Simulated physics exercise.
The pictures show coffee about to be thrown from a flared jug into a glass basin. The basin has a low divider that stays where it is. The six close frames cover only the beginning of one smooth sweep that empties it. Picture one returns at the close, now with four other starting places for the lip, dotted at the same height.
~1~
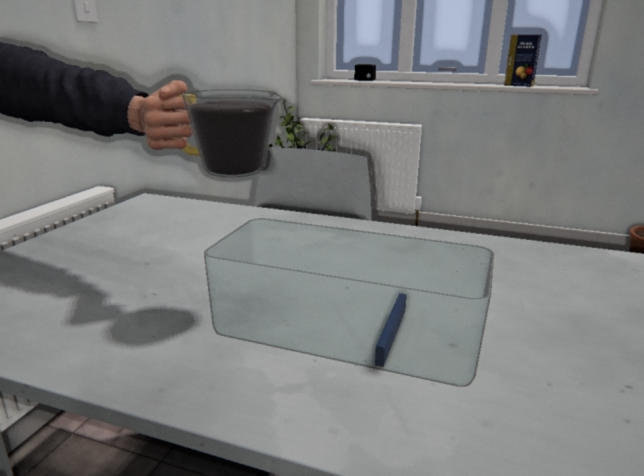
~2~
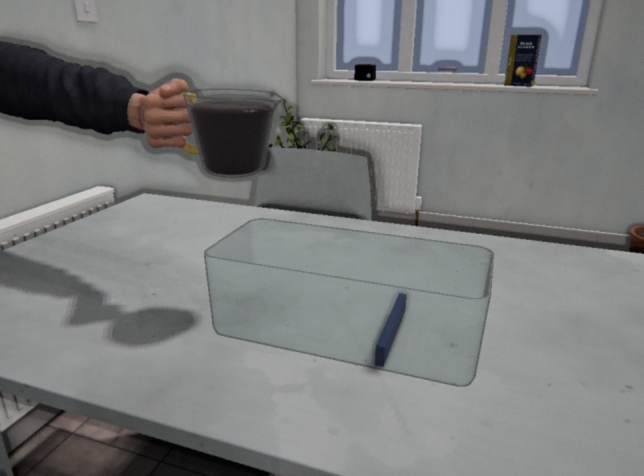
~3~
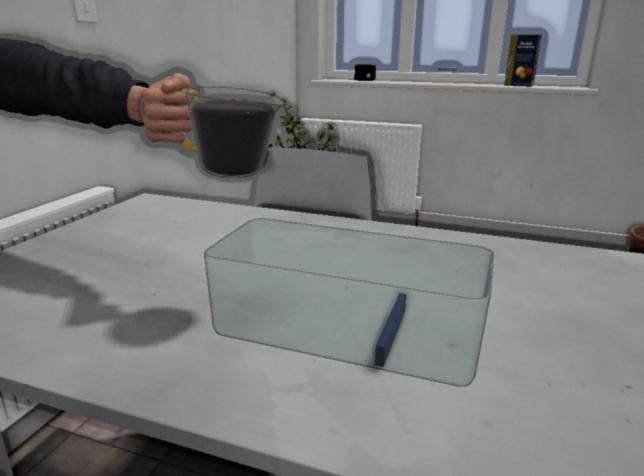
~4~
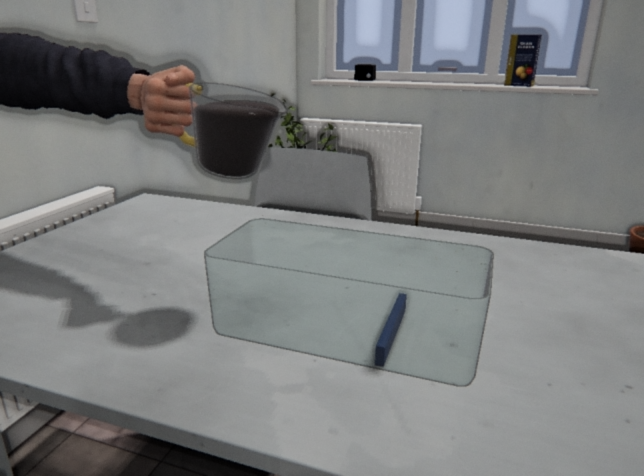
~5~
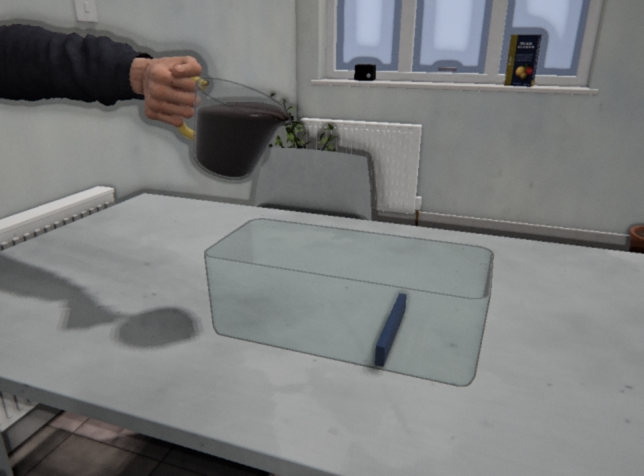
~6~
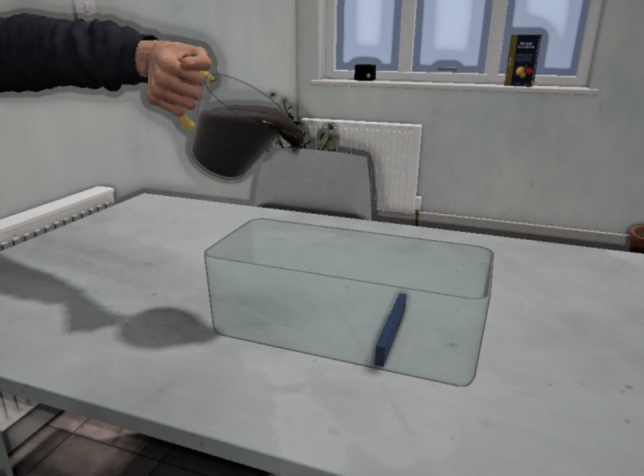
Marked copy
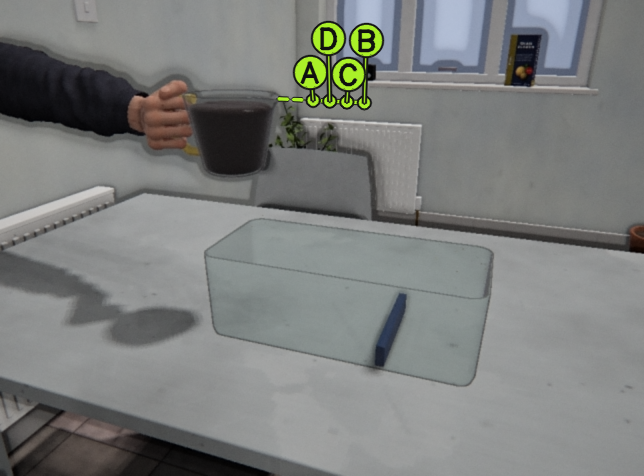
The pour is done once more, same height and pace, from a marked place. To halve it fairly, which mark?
Take C.
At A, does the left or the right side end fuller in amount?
More ends on the left.
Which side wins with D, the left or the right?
The left side.
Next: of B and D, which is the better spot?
That is spot B.
In lime, A at (313, 100); B at (364, 102); C at (346, 101); D at (329, 101).
With A, about 89 % ends left of the wall and 9 % right of it.
With B, about 34 % ends left of the wall and 66 % right of it.
With C, about 53 % ends left of the wall and 46 % right of it.
With D, about 78 % ends left of the wall and 21 % right of it.
